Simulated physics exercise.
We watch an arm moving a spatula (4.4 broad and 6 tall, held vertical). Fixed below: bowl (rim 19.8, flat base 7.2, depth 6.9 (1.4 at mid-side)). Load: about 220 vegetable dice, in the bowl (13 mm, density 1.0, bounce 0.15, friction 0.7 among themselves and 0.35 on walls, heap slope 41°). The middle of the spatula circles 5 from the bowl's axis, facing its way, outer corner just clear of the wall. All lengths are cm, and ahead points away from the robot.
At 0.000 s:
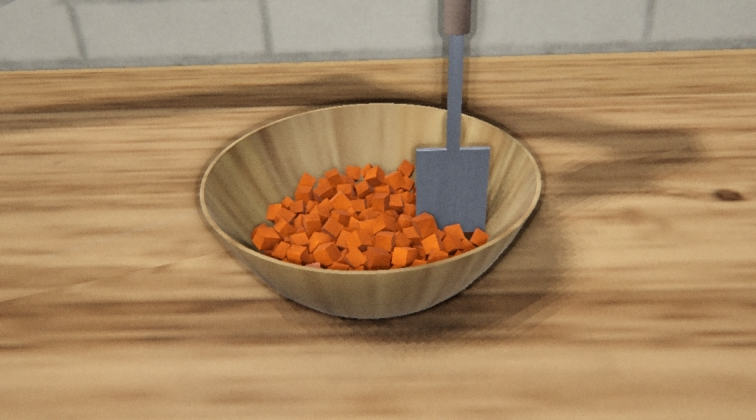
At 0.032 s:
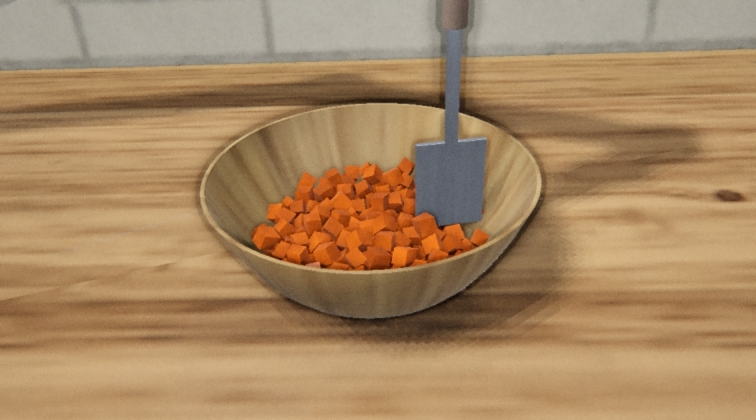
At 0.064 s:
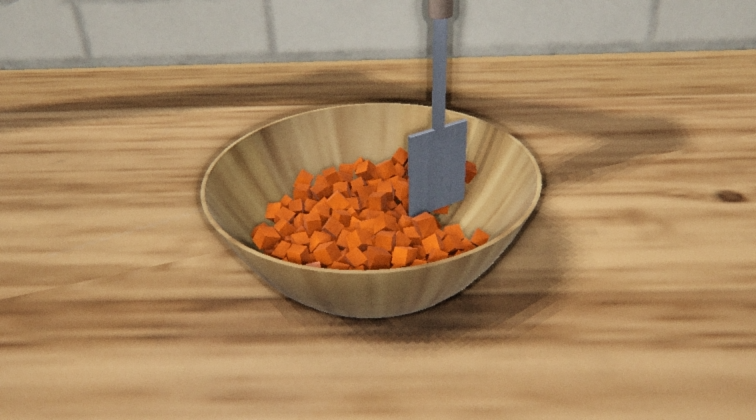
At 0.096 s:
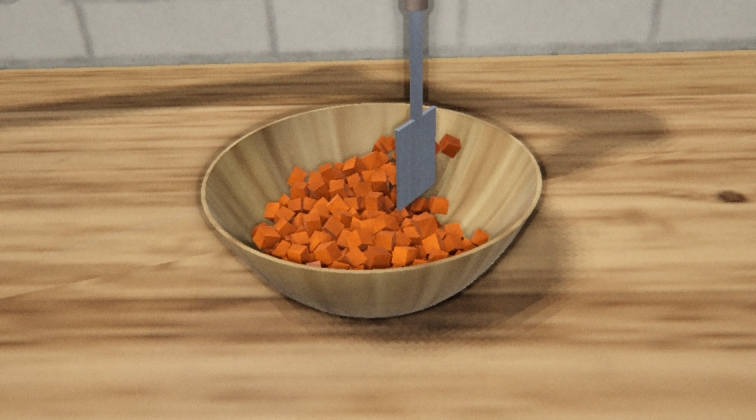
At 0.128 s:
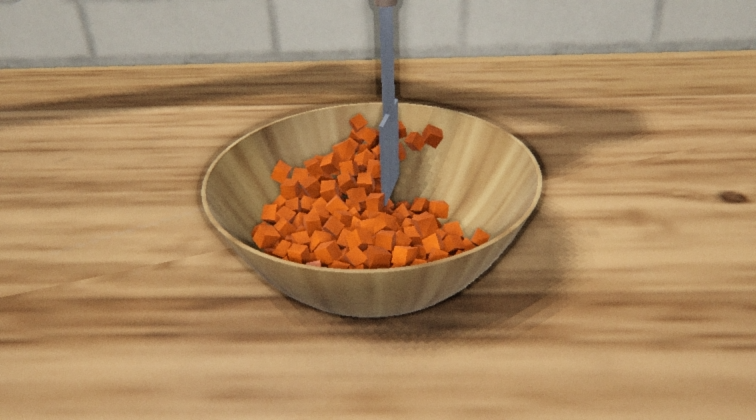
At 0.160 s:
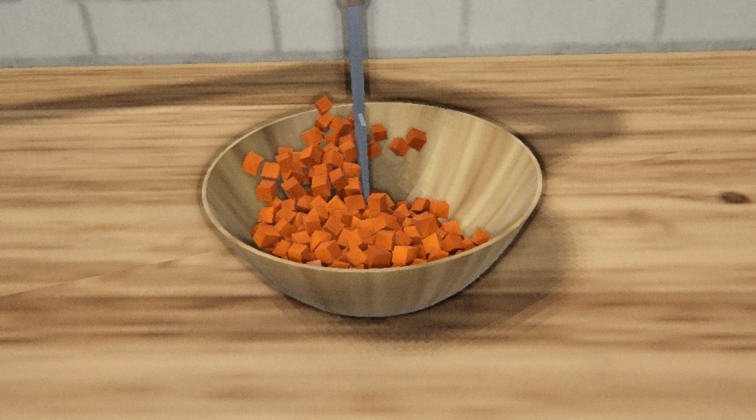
A wooden counter with a pale tiled wall behind it is seen from slightly above by a still camera. A light wooden bowl holds many small orange cubes, with a grey spatula with a brown handle upright at its right side. The spatula lifts slightly, then sweeps left along the back of the bowl, turning edge-on and pushing cubes into a rising, scattered pile at the back left.
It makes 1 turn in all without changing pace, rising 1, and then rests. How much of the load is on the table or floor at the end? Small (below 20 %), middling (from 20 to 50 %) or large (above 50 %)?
Answer: Small; below 20 % of the vegetable dice finish on the table or floor.
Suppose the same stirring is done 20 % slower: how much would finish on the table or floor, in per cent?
It would be near 15 per cent.
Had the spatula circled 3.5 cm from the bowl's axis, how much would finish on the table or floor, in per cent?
In that case some 5 per cent.
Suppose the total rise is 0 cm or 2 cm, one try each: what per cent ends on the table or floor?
Some 20 and 10 per cent.
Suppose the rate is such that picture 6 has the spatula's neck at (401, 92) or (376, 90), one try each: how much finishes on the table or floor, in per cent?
About 10 and 15 per cent.
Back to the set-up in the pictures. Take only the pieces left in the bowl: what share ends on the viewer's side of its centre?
About 30 per cent.
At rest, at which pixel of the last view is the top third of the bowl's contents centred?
Around (425, 175).
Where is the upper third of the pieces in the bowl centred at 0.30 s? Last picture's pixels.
Near (293, 236).
After 0.30 s, 199° round, highest piece 9 above the table; 220 in the bowl, 1 on the table or floor, 4 in flight or on the tool.
After 0.43 s, 297° round, highest piece 9 above the table; 204 in the bowl, 10 on the table or floor, 11 in flight or on the tool.
After 0.70 s, 0° round, highest piece 7 above the table; 195 in the bowl, 30 on the table or floor.
After 1.40 s, 0° round, highest piece 7 above the table; 195 in the bowl, 30 on the table or floor.
In the end, 195 in the bowl, 30 on the table or floor. That is 13 % on the table or floor.
